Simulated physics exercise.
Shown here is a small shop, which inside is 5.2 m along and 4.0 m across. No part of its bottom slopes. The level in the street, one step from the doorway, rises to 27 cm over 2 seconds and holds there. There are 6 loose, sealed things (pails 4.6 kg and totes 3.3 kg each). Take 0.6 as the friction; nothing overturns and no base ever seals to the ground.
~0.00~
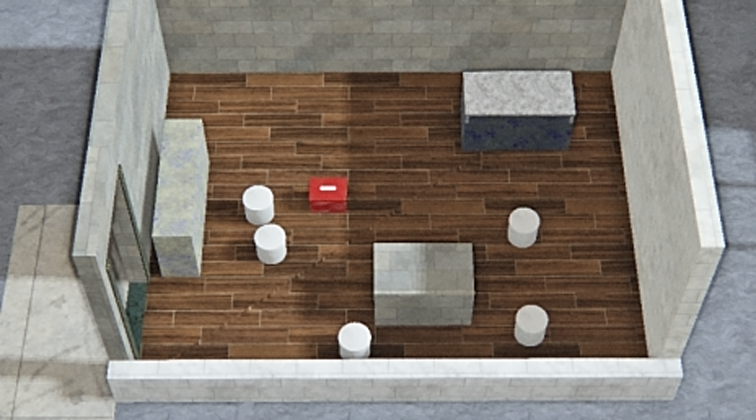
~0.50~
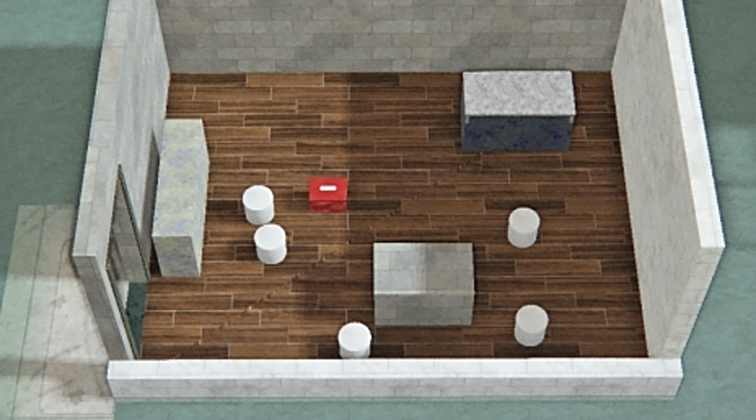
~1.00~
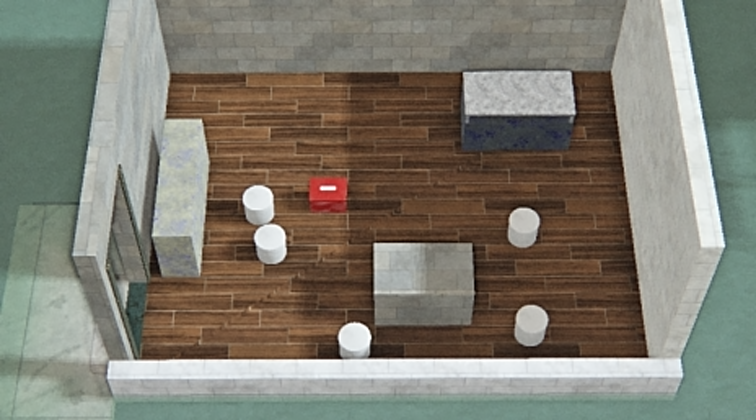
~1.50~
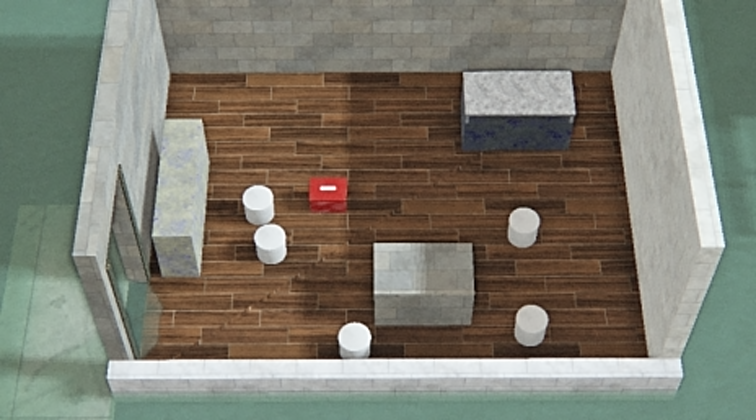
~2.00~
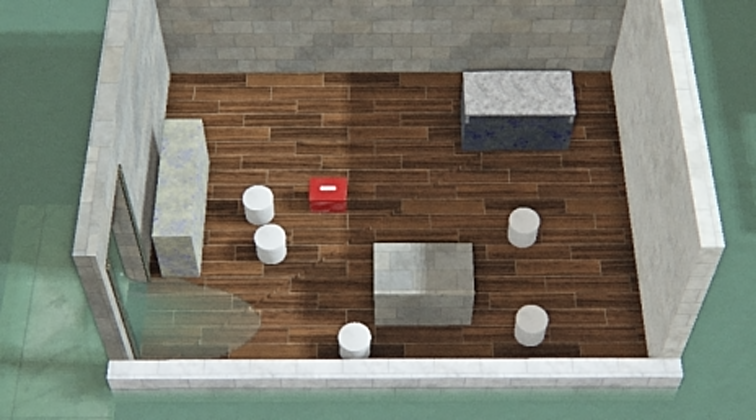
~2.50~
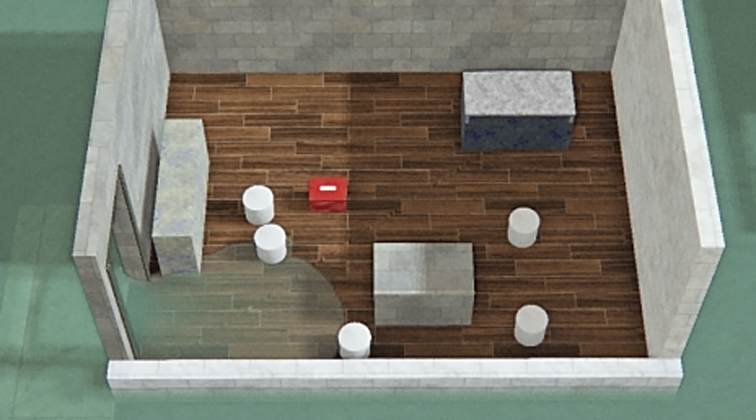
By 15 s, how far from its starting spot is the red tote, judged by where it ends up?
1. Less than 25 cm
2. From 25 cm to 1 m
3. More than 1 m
(2) From 25 cm to 1 m.
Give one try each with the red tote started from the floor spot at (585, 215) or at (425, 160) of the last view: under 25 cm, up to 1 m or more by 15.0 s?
In turn: It goes a long way; it goes a long way.
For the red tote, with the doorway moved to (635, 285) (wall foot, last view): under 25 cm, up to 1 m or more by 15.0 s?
Outcome: The red tote moves far off.
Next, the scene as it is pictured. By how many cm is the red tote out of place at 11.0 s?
By that time, close to 60 cm.
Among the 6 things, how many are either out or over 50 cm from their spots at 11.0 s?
I get 5.
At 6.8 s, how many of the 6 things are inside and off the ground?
It comes to 2 of them.
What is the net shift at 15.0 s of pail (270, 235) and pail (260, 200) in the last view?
They've ended up 140 cm and 100 cm away, in that order.
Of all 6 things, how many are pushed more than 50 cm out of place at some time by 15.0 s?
The number is 6.
After 3.5 s the red tote is near (328, 189), 0.0 m from its start, aground; 1 afloat.
After 6.8 s the red tote is near (333, 154), 0.5 m from its start, aground; 2 afloat.
After 11.0 s the red tote is near (327, 138), 0.7 m from its start, afloat; 4 afloat.
After 15.0 s the red tote is near (295, 230), 0.7 m from its start, afloat; 6 afloat.
